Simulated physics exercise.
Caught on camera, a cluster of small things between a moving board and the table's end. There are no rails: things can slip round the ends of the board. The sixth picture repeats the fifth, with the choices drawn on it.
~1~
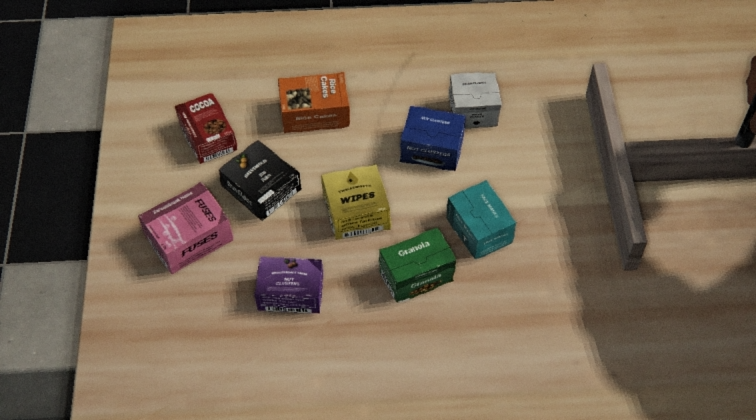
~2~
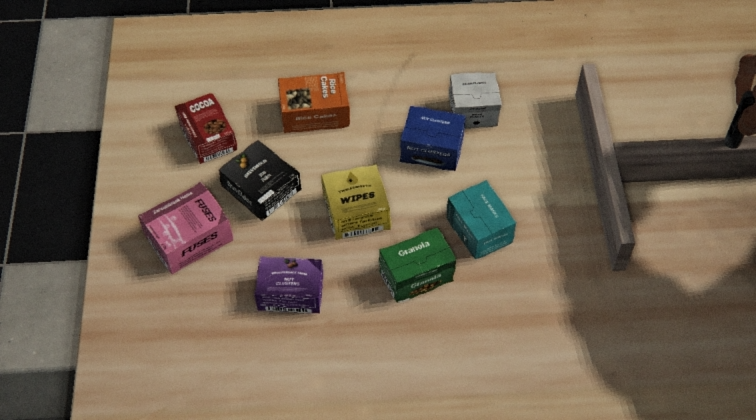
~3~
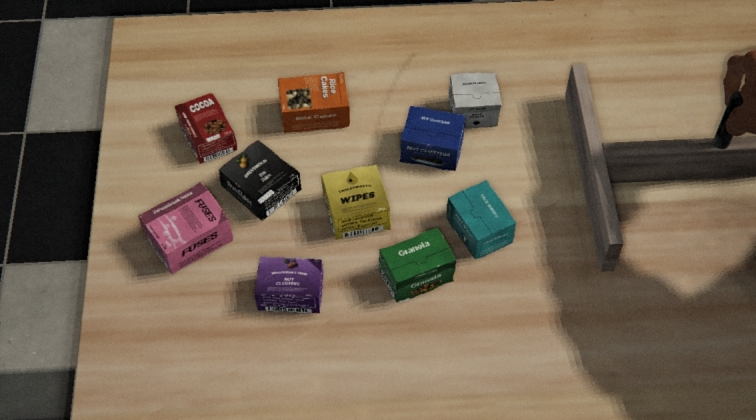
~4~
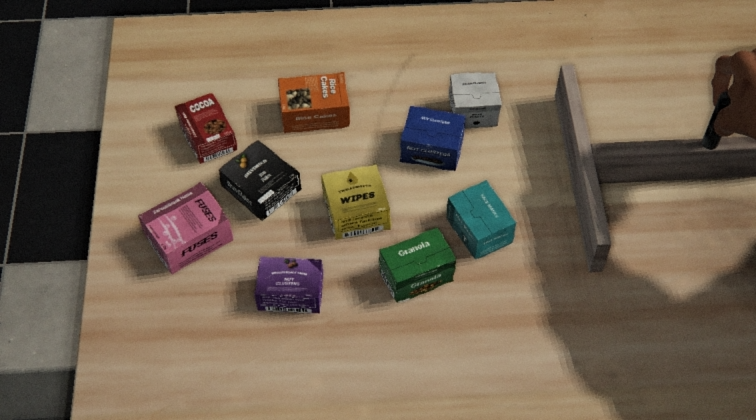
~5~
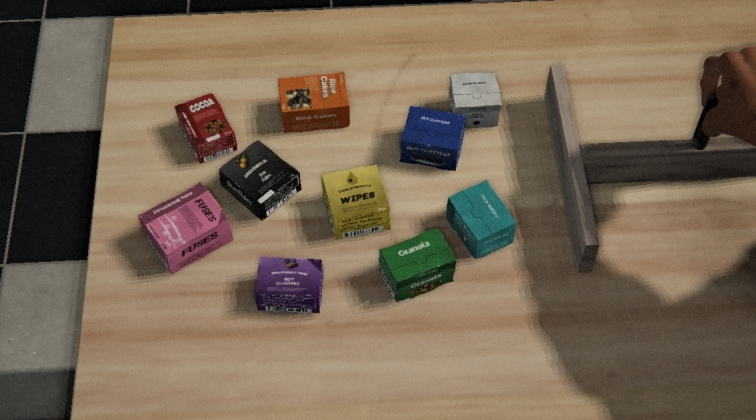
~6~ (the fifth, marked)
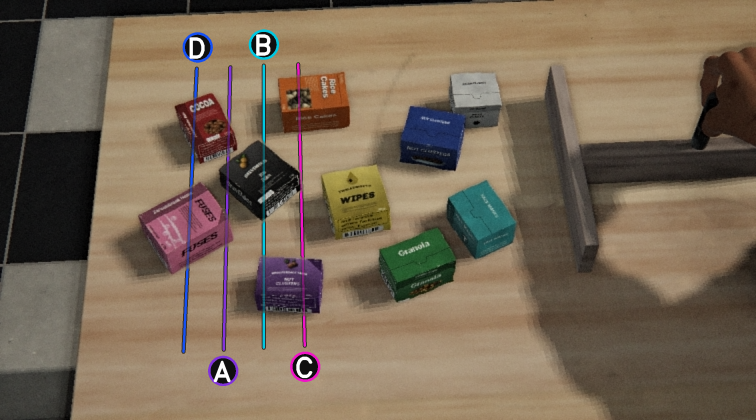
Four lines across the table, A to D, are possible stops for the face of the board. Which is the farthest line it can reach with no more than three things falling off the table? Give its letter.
It can go as far as D.
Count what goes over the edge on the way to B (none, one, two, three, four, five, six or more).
In all, none.
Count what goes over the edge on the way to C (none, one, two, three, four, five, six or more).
In all, none.
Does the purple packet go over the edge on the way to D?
No.
On the marked copy, A at (227, 196); B at (264, 194); C at (301, 193); D at (191, 198).
Following D. Soon after the start, board (437, 156); white packet (397, 102); green packet (389, 277).
Later, board (298, 162); pink box (142, 226); red box (154, 133).
In the end, board (191, 167); red box over the edge; pink box over the edge; two fallen.
As for the rest, A is within the limit but short; B is within the limit but short; C is within the limit but short.
